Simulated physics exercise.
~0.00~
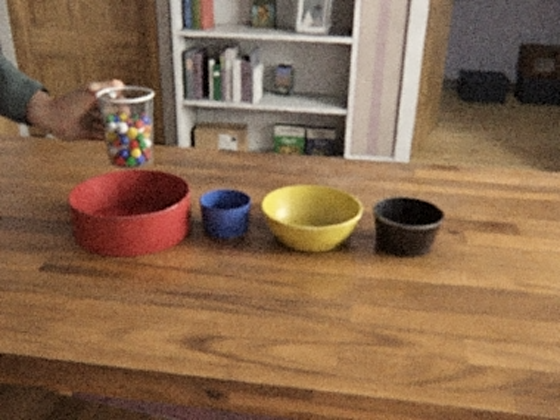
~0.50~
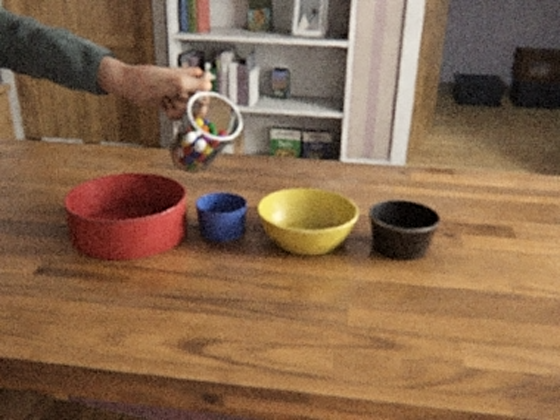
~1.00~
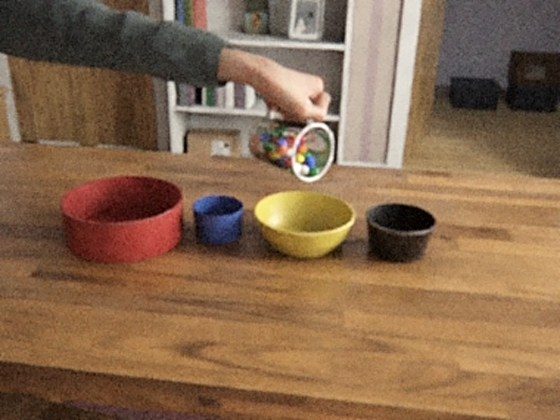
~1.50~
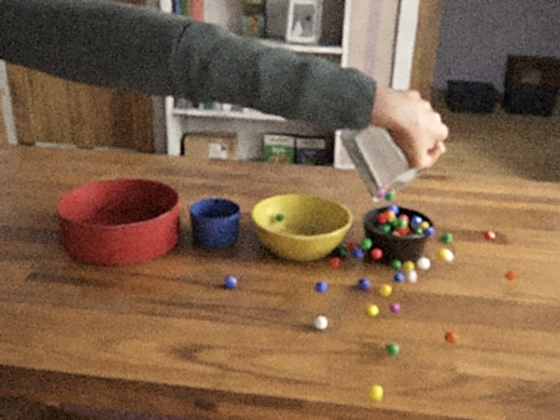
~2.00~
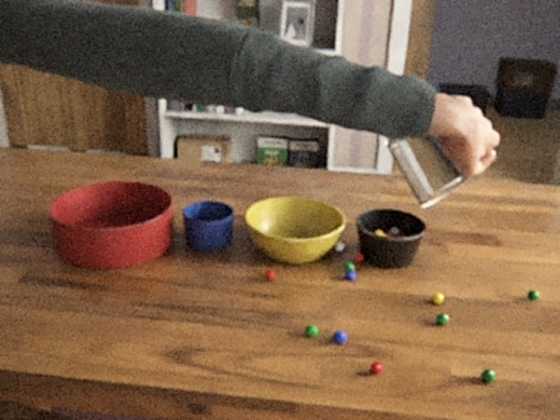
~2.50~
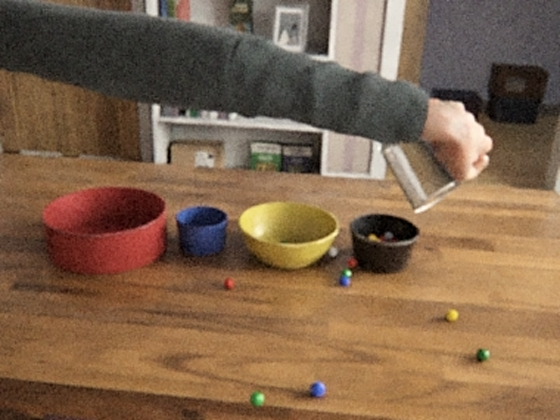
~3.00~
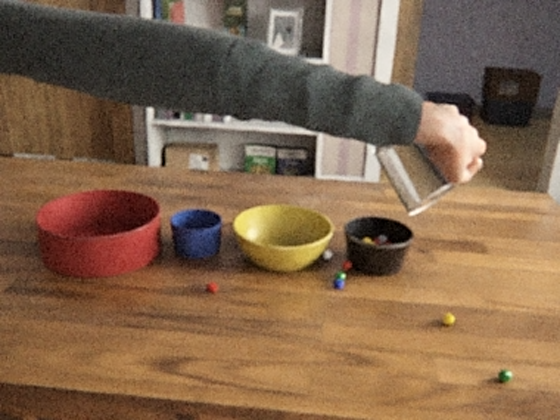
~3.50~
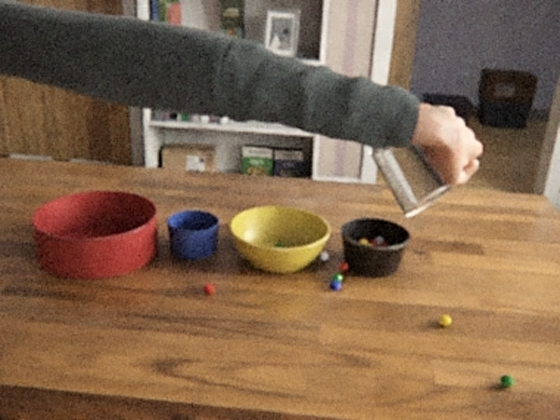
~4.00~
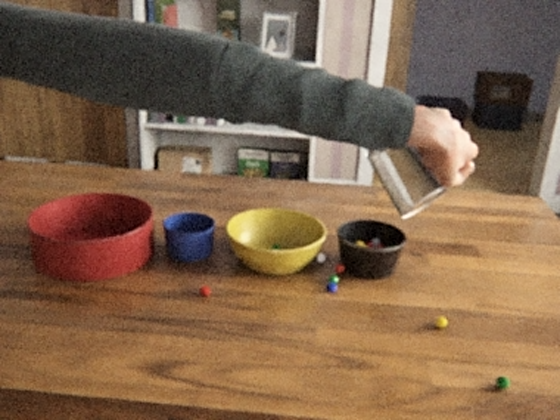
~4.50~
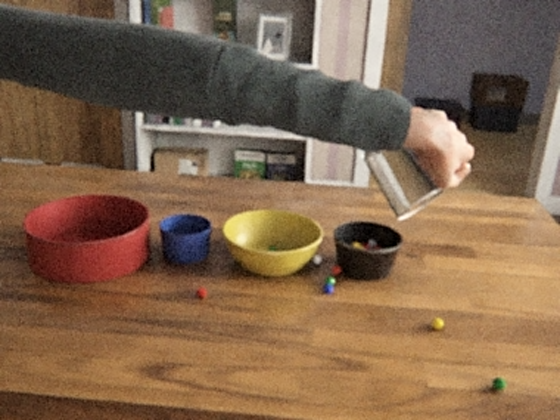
A hand tips a cup of colourful marbles over the black dish, scattering many across the table.
